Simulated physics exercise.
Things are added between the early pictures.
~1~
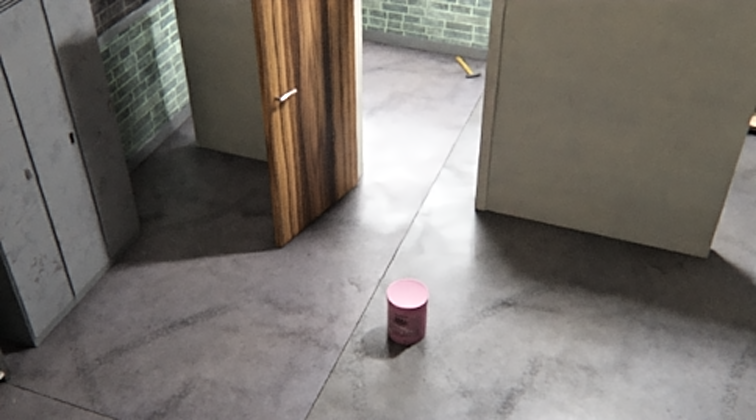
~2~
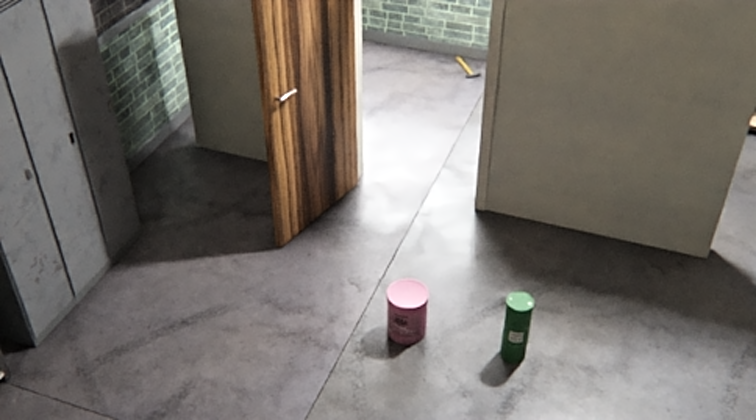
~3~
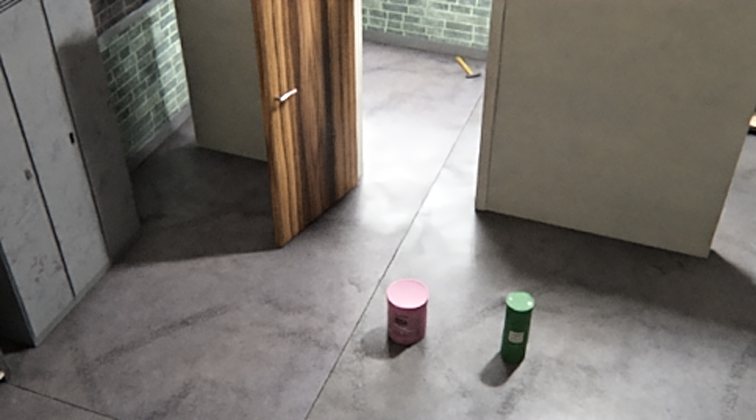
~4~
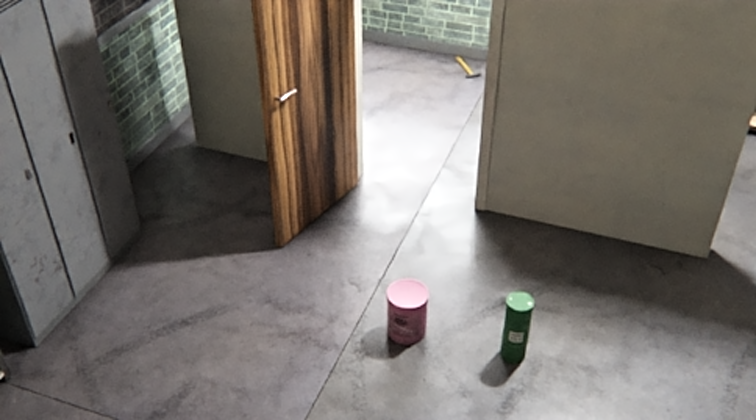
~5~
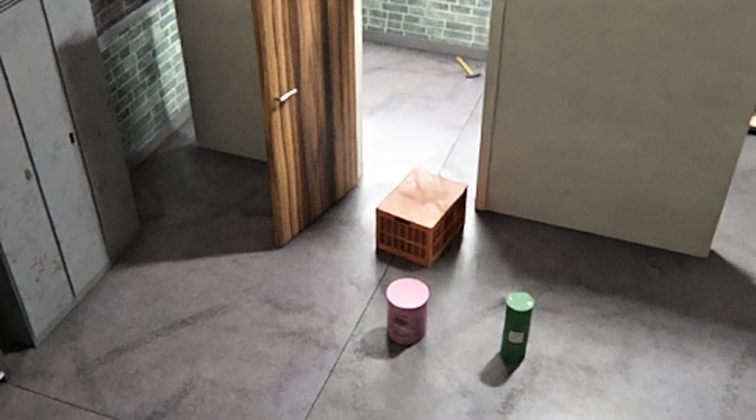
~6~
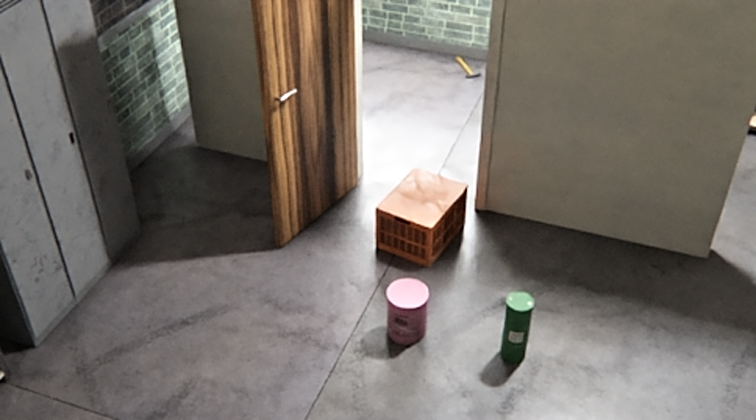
A pink pail sat on the gray floor near a wide-open wooden door, then a green canister appeared to its right and an orange crate appeared behind them, while everything else stayed still.
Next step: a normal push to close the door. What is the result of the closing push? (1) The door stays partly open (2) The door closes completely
1.
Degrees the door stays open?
Roughly 55 degrees open.
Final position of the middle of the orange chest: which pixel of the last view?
Roughly (434, 213).
Then, 0.50 s on from there, door 90° open.
Then, 0.70 s on from there, door 78° open.
Then, 1.00 s on from there, door 59° open.
Then, 1.20 s on from there, door 55° open; orange chest shifted a little near (431, 214).
In the end, door 53° open; all 3 unmoved. At the end, from the last picture's camera, orange chest near (434, 213).
